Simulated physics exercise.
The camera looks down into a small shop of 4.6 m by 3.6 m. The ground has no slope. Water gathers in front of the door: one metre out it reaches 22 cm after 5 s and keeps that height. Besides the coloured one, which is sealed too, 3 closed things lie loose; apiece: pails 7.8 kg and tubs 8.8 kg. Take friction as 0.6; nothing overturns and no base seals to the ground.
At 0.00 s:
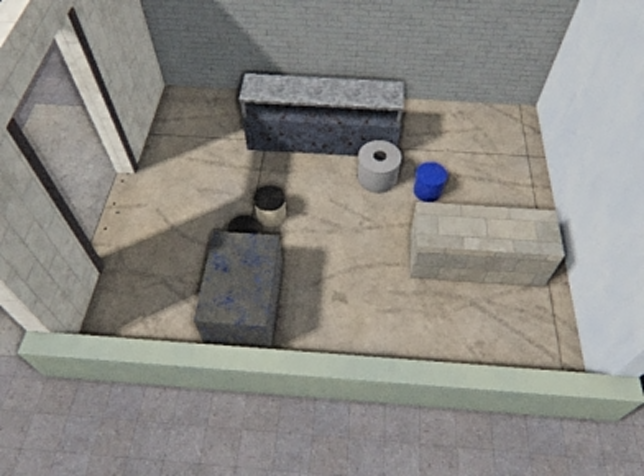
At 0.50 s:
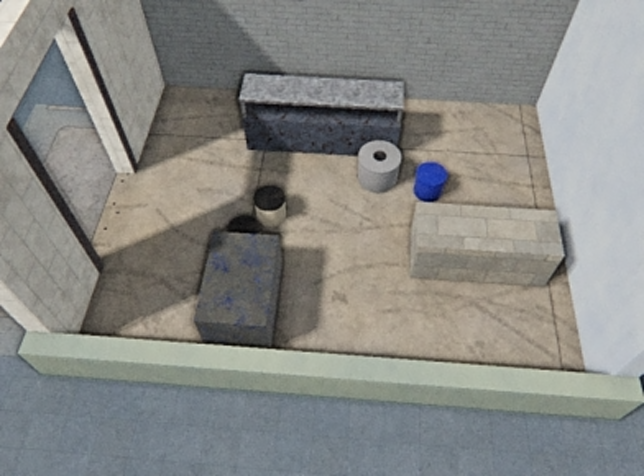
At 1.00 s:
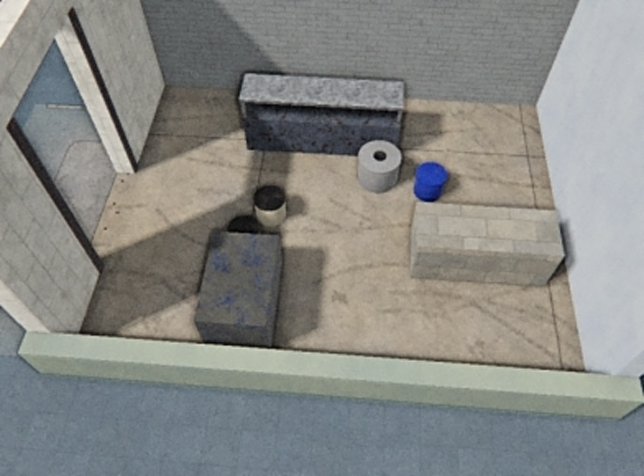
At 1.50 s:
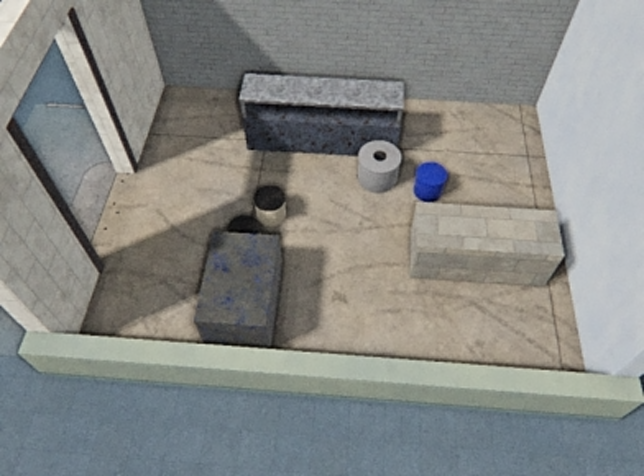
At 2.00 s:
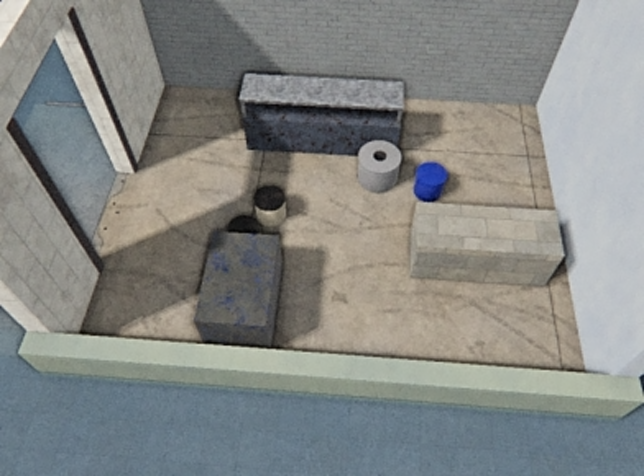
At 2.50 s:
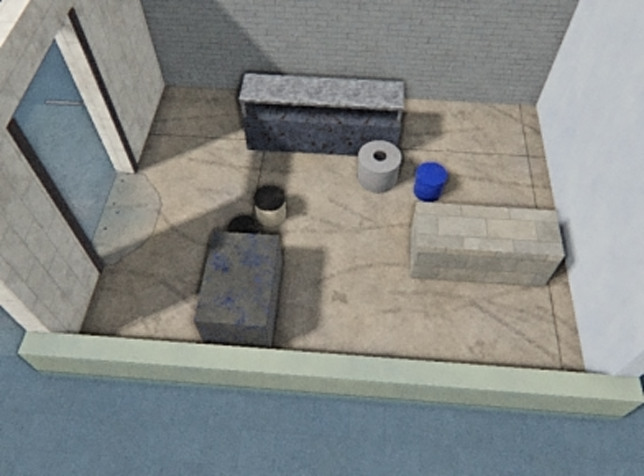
We see a small walled shop with blocks and loose round containers, one of them blue, as bluish water spreads across the paving outside and then creeps through the left doorway onto the floor, while the containers stay still.
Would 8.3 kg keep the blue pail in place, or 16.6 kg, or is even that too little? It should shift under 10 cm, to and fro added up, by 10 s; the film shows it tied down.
I expect that only the larger load is enough.
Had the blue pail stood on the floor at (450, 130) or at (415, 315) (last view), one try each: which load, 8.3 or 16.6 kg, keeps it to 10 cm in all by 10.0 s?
In that order: Either load holds; the smaller is enough.
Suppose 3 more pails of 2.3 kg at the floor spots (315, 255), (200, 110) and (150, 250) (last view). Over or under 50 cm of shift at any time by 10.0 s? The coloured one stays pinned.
In that order: Past it, less, past it.
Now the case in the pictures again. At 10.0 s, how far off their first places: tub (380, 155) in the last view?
In that order: 100 cm.
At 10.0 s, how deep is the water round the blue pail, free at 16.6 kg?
About 8 cm.
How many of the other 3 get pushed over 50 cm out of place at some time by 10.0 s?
I count 3.
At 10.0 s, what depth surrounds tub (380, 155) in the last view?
About 7 cm.
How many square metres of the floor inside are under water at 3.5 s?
Some 2.0 m2.
After 3.5 s the blue pail would be 0 cm from its start with 8.3 kg and 0 cm from its start with 16.6 kg; 0 cm of water round it then.
After 4.5 s the blue pail would be 0 cm from its start with 8.3 kg and 0 cm from its start with 16.6 kg; 0 cm of water round it then.
After 7.0 s the blue pail would be 1 cm from its start with 8.3 kg and 0 cm from its start with 16.6 kg; 5 cm of water round it then.
After 10.0 s the blue pail would be 76 cm from its start with 8.3 kg and 2 cm from its start with 16.6 kg; 8 cm of water round it then.
